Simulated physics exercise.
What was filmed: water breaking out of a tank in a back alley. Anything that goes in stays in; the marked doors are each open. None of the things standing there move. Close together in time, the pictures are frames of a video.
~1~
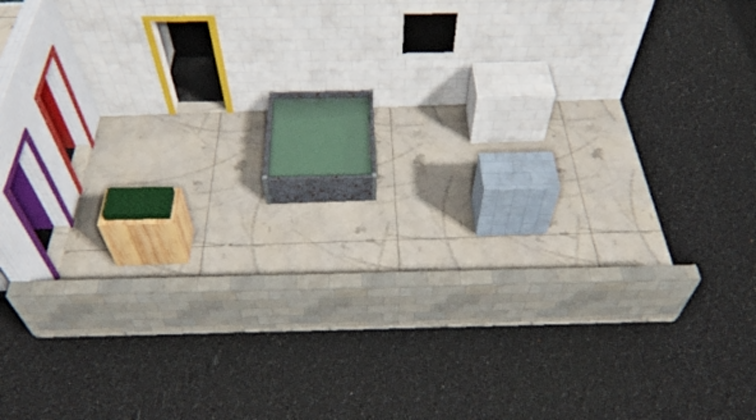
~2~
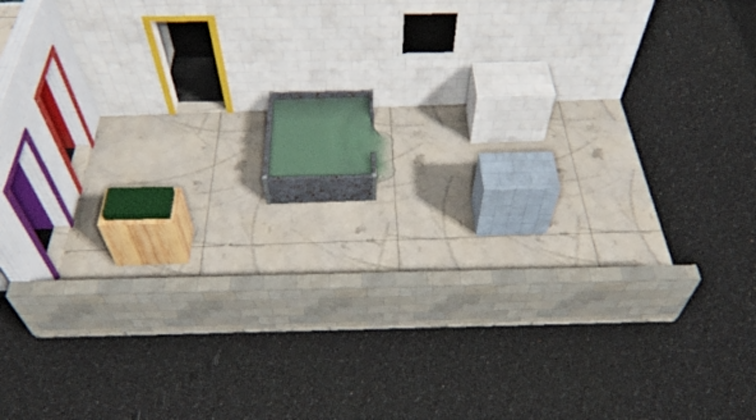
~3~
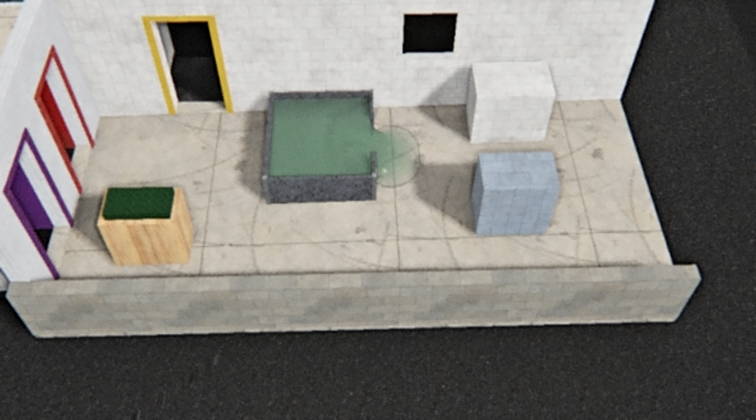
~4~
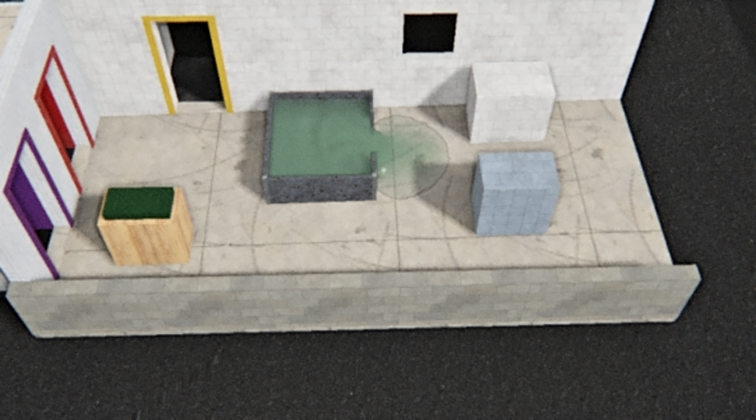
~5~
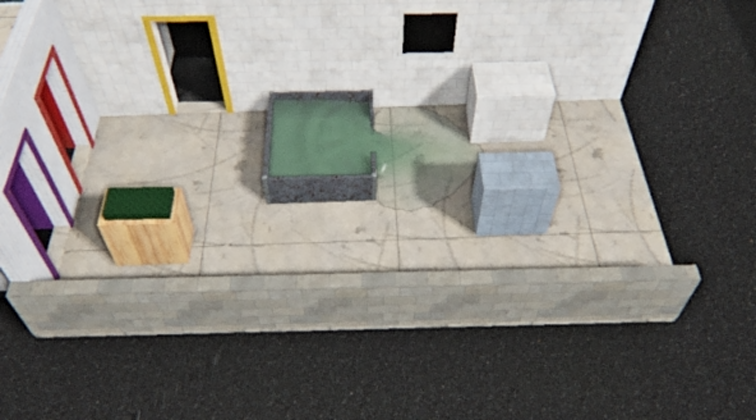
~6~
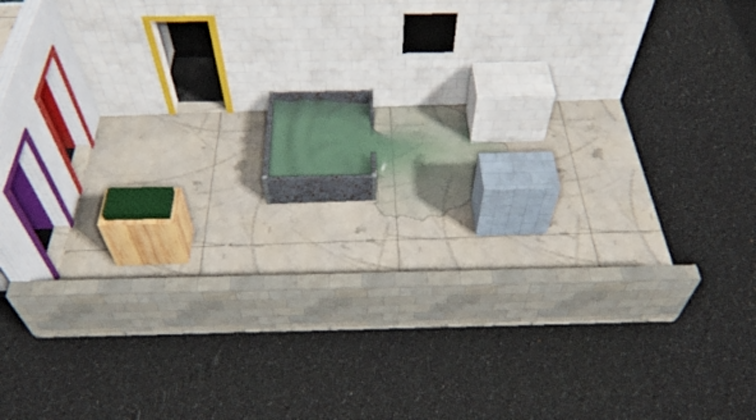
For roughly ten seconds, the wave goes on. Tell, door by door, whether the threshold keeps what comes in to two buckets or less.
Yellow door: Two buckets or less. Purple door: Two buckets or less. Red door: Two buckets or less.
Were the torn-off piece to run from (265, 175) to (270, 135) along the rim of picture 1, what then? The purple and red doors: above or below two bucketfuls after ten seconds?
Then the purple one overshoots, and the red one overshoots.
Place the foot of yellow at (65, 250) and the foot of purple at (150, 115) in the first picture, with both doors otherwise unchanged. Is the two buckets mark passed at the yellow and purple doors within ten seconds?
My reading: The yellow one keeps below it; the purple one lets less in.
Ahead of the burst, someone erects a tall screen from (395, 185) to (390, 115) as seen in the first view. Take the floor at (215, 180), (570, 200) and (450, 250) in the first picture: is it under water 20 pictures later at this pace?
As listed: Dry, clear, flooded.
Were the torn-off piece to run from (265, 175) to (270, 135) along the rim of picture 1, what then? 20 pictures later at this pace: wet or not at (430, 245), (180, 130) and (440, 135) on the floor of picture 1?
Going through them, the first would be still bare, the next submerged and the last still bare.
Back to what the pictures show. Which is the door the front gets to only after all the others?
Result: The purple-painted one.
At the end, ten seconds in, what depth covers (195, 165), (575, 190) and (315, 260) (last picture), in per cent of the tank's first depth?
In turn 2, 6 and 4 in a hundred.
A moment on, water covers 20 % of the floor; the yellow door not reached, the purple door not reached, the red door not reached.
Next, water covers 30 % of the floor; the yellow door not reached, the purple door not reached, the red door not reached.
Then, water covers 40 % of the floor; the yellow door not reached, the purple door not reached, the red door not reached.
Later, water covers 50 % of the floor; the yellow door wet at the sill, nothing in, the purple door not reached, the red door not reached.
In the end, water covers 75 % of the floor; the yellow door wet at the sill, nothing in, the purple door wet at the sill, nothing in, the red door wet at the sill, nothing in.
